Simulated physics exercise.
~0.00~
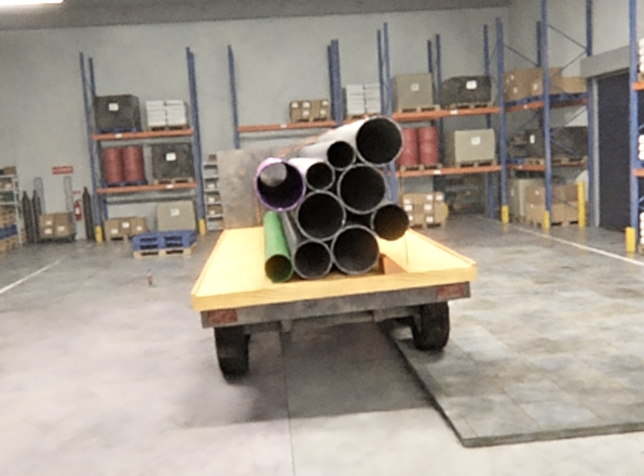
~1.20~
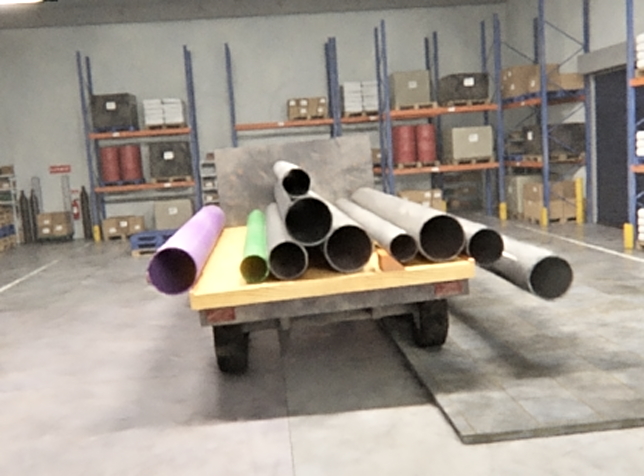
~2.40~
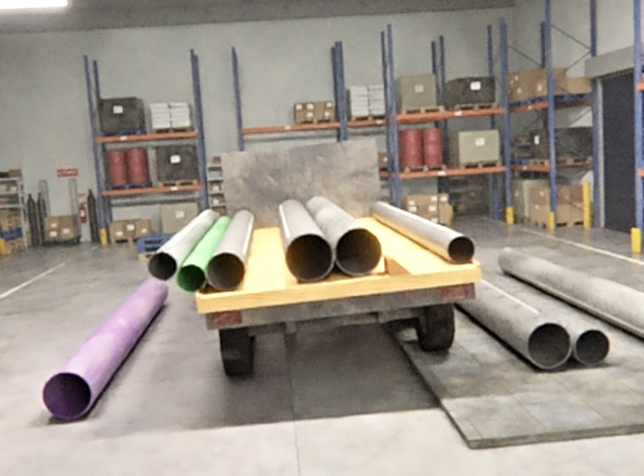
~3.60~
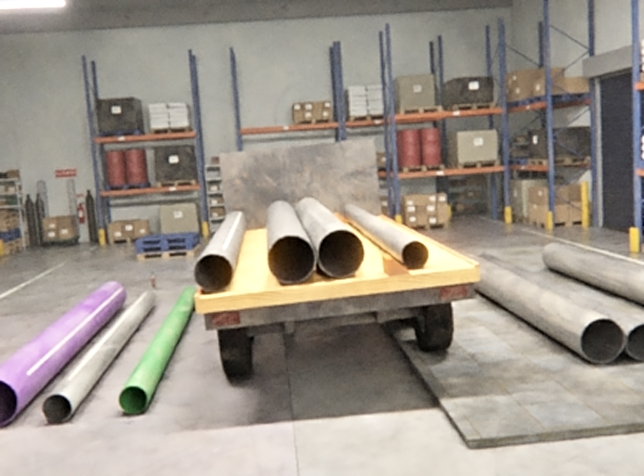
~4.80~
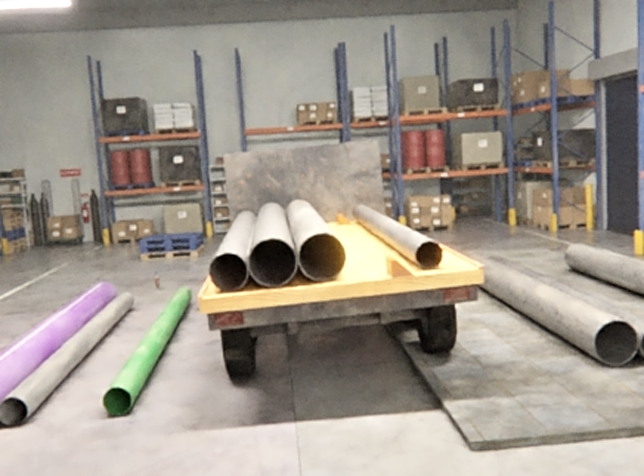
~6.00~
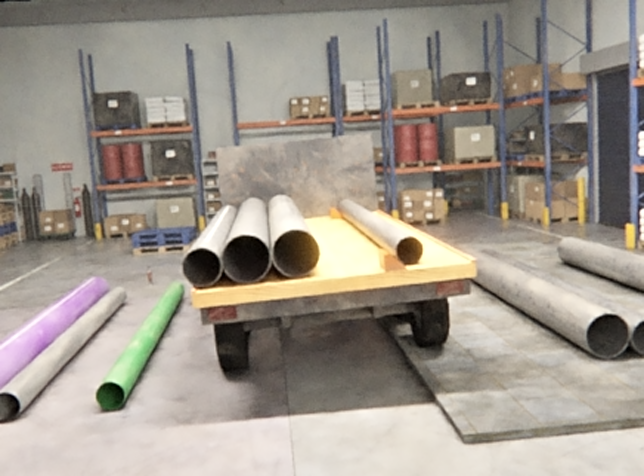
A stack of hollow pipes, one purple and one green among the grey, sits on the yellow deck of a trailer in a warehouse. The pile slumps and spreads both ways, the purple pipe reaching the left edge while a grey one spills over the right. Purple drops to the floor on the left, and more grey pipes land on the right. The green pipe and a grey one then fall off the left side. The grey pipes left on the deck shift left, ending with three side by side there and one apart on the right.
